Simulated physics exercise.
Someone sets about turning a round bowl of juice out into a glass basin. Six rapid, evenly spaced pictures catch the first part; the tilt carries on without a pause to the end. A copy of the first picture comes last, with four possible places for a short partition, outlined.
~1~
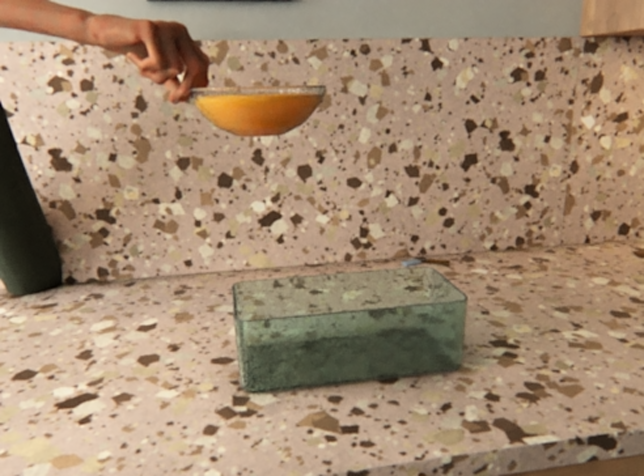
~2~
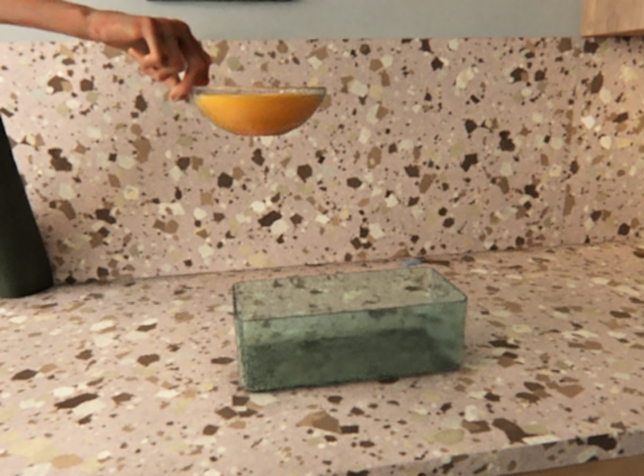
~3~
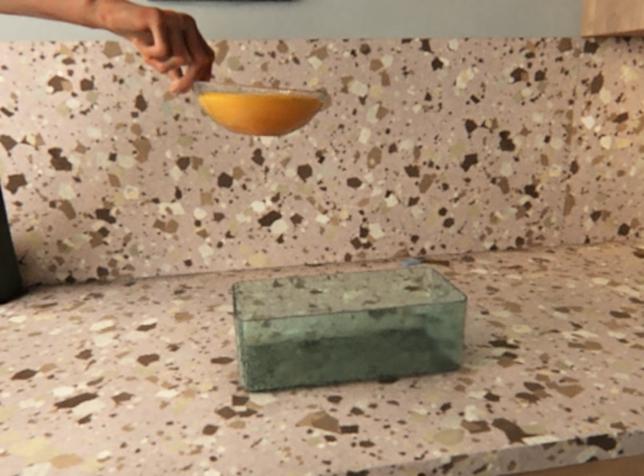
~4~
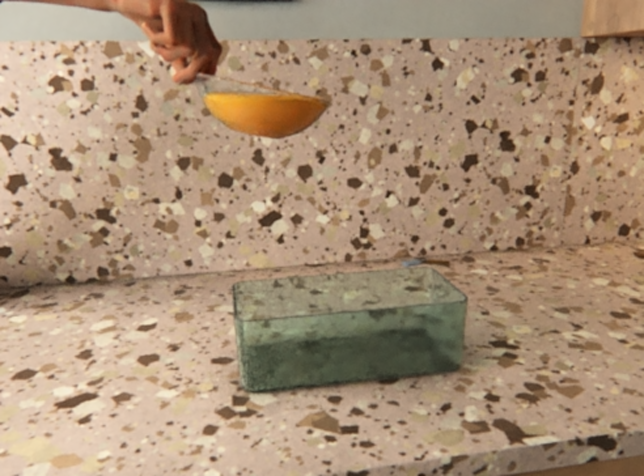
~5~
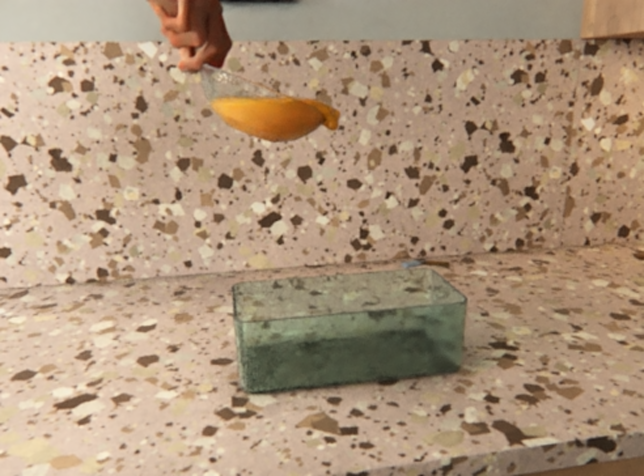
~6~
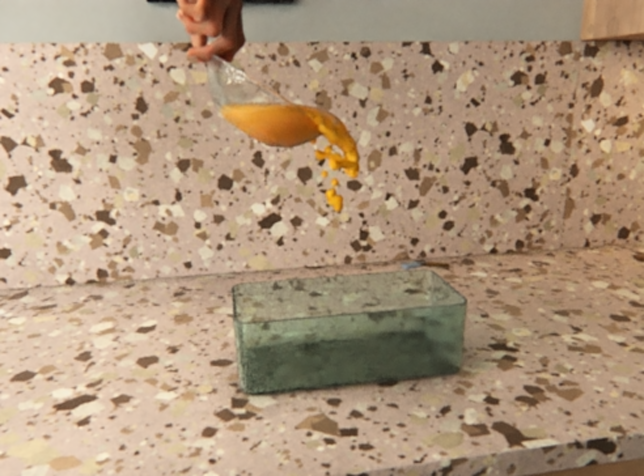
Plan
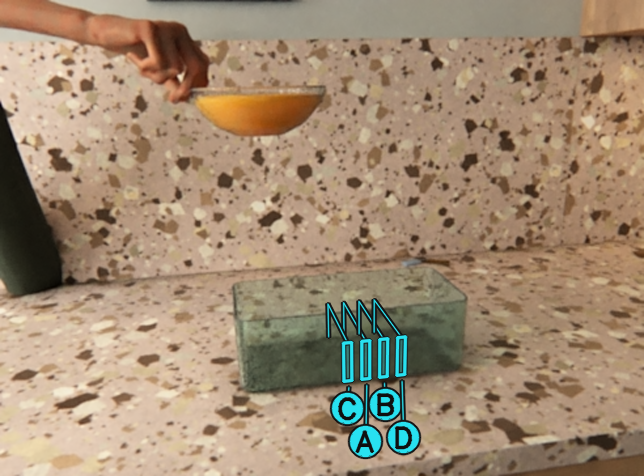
A hand tilts a clear bowl of orange juice rightward, and juice spills over its lip above a glass basin.
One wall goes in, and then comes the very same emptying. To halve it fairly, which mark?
Best: D.
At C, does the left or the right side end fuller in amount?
The right one.
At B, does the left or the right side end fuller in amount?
More ends on the right.
In cyan, A at (366, 385); B at (384, 383); C at (348, 387); D at (402, 381).
With A, about 12 % ends left of the wall and 85 % right of it; 3 % is lost outside.
With B, about 25 % ends left of the wall and 72 % right of it; 3 % is lost outside.
With C, about 5 % ends left of the wall and 92 % right of it.
With D, about 49 % ends left of the wall and 48 % right of it; 3 % is lost outside.
